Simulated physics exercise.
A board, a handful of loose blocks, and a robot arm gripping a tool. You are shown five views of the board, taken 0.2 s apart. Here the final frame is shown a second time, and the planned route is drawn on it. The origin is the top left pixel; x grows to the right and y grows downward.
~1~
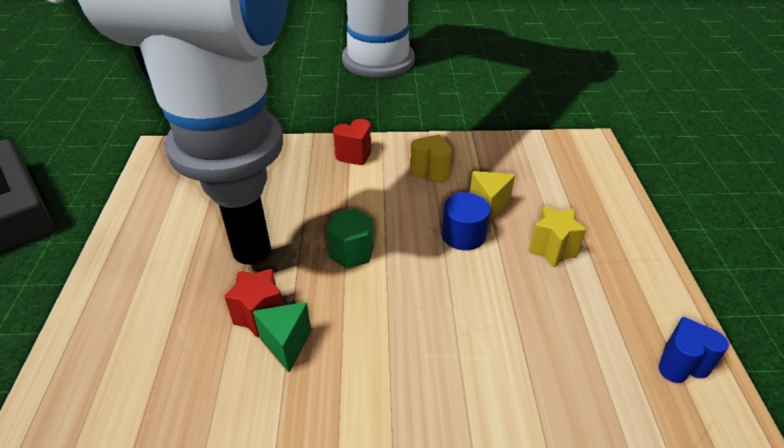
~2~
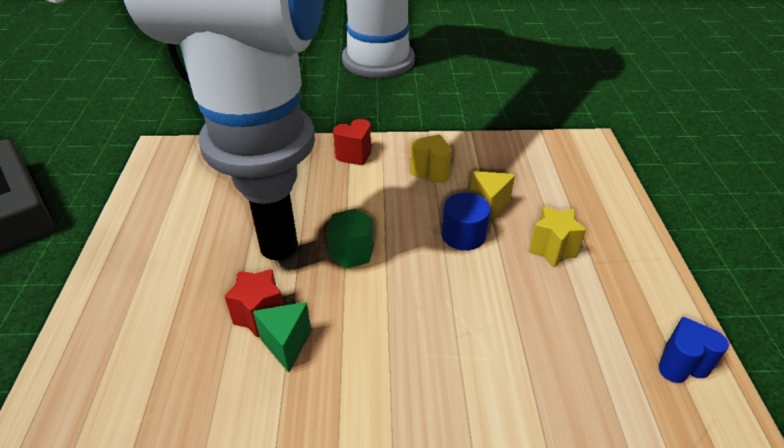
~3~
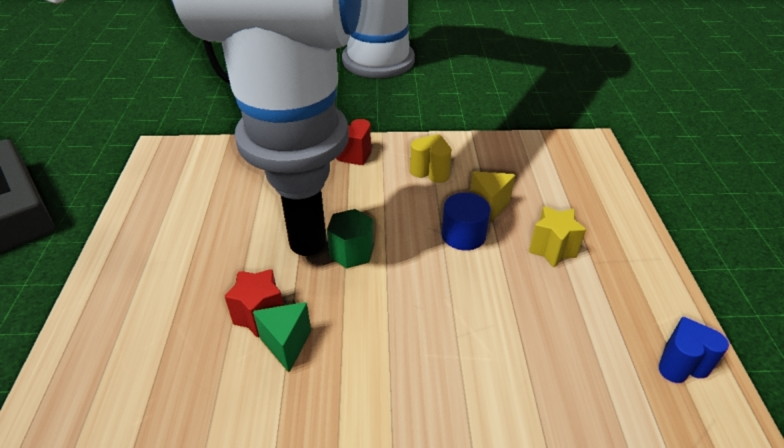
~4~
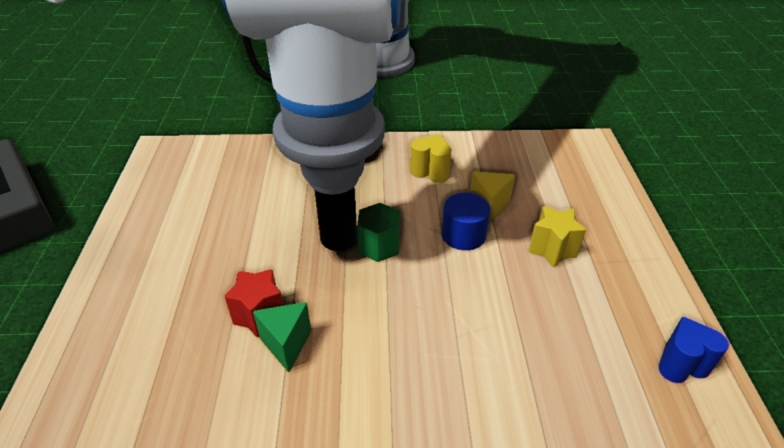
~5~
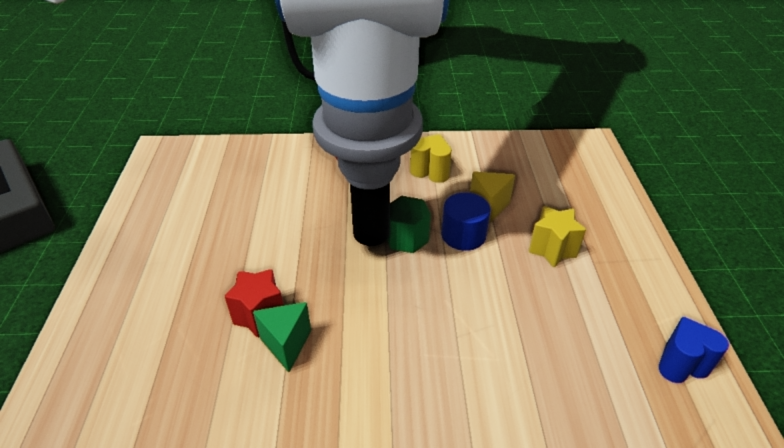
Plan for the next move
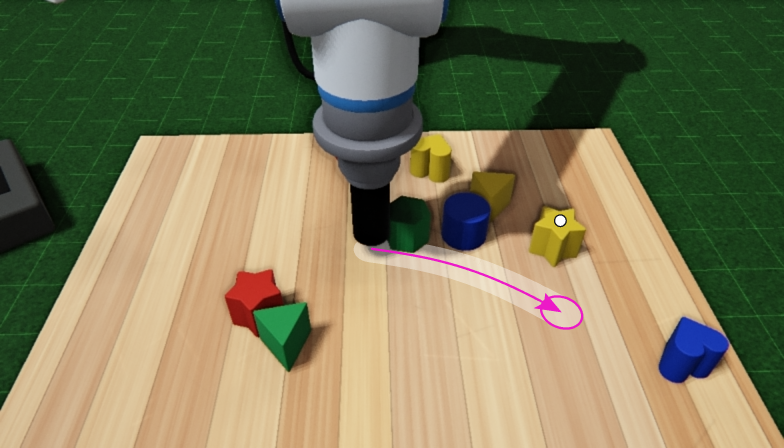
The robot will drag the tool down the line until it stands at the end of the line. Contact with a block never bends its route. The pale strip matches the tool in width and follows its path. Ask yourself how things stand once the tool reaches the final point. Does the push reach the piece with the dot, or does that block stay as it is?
The block in question stays where it was by the end.
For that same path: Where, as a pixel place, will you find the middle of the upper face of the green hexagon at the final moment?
Pixel (435, 203).
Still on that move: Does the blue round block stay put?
Going by the path, no.
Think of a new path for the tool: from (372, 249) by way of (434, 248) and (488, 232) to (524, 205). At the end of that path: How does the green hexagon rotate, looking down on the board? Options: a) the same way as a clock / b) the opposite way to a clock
The correct letter is b.
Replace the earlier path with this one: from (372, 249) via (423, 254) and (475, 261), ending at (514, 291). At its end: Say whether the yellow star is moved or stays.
The yellow star does not move.
The drawn path runs from (372, 249) through (467, 269) to (562, 312); the dot is on the yellow star.
On the path given first. One third of the way, tool (437, 245); green hexagon (435, 203), turned 55° anticlockwise; blue round block (479, 202); yellow triangle (496, 181), turned 15° anticlockwise.
Two thirds of the way, tool (502, 266); green hexagon (435, 203), turned 55° anticlockwise; blue round block (479, 202); yellow triangle (496, 181), turned 15° anticlockwise.
At the end, tool (567, 297); green hexagon (435, 203), turned 55° anticlockwise; blue round block (479, 202); yellow triangle (496, 181), turned 15° anticlockwise; yellow star not moved.
